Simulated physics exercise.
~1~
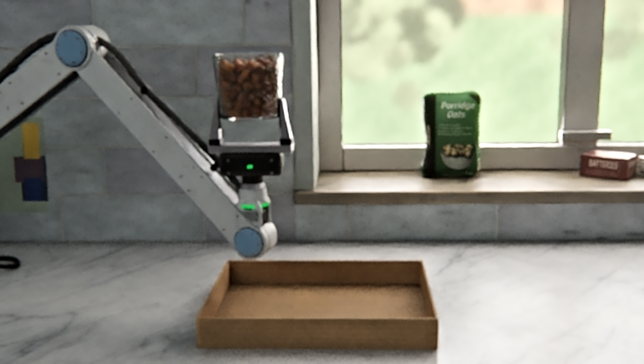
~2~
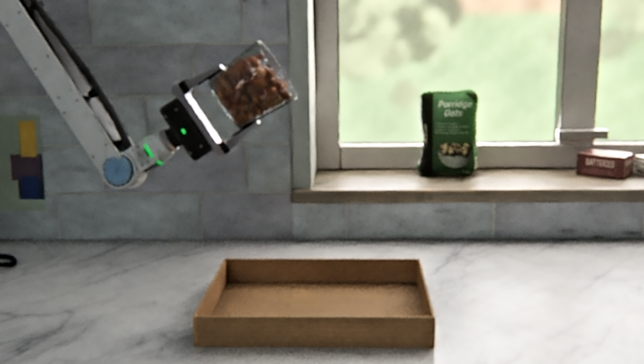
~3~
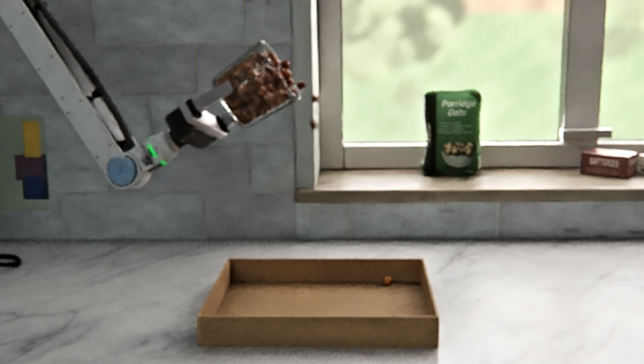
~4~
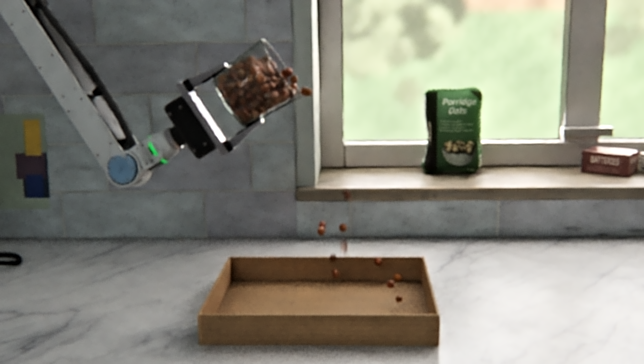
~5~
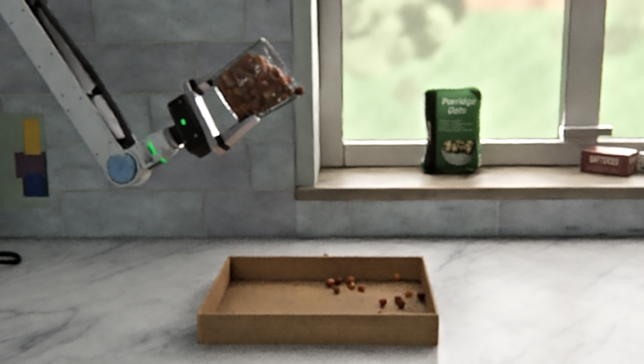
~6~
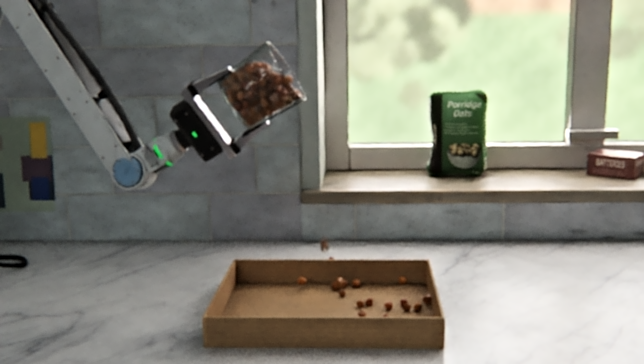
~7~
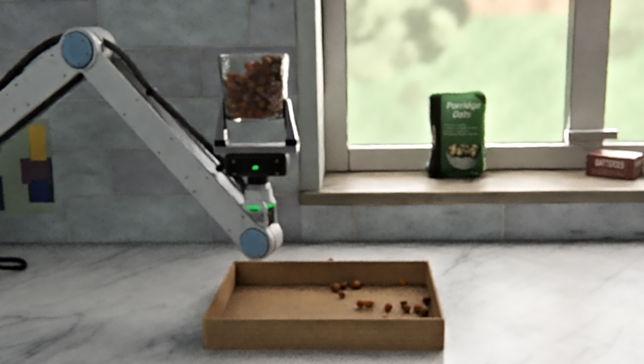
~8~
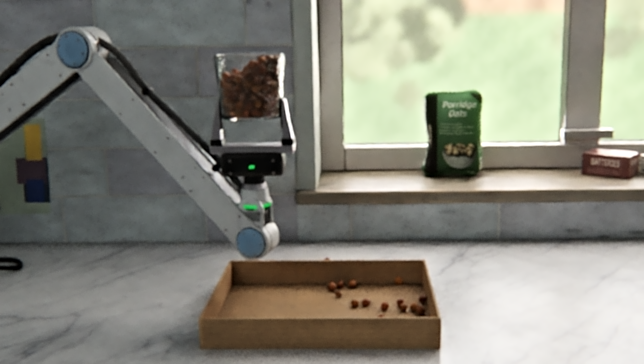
At first, a robot arm holds a clear beaker of hazelnuts upright above and behind a shallow brown tray on a marble worktop, with a green packet on the windowsill to the right. The arm swings the beaker up and to the left, tipping its mouth toward the right. As it stays tilted, nuts bunch at the rim and a few drop into the tray. More follow in a thin scatter, gathering mostly toward its right side. The arm then brings the beaker back upright, still holding most of the nuts, while only a small scattering lies in the tray.
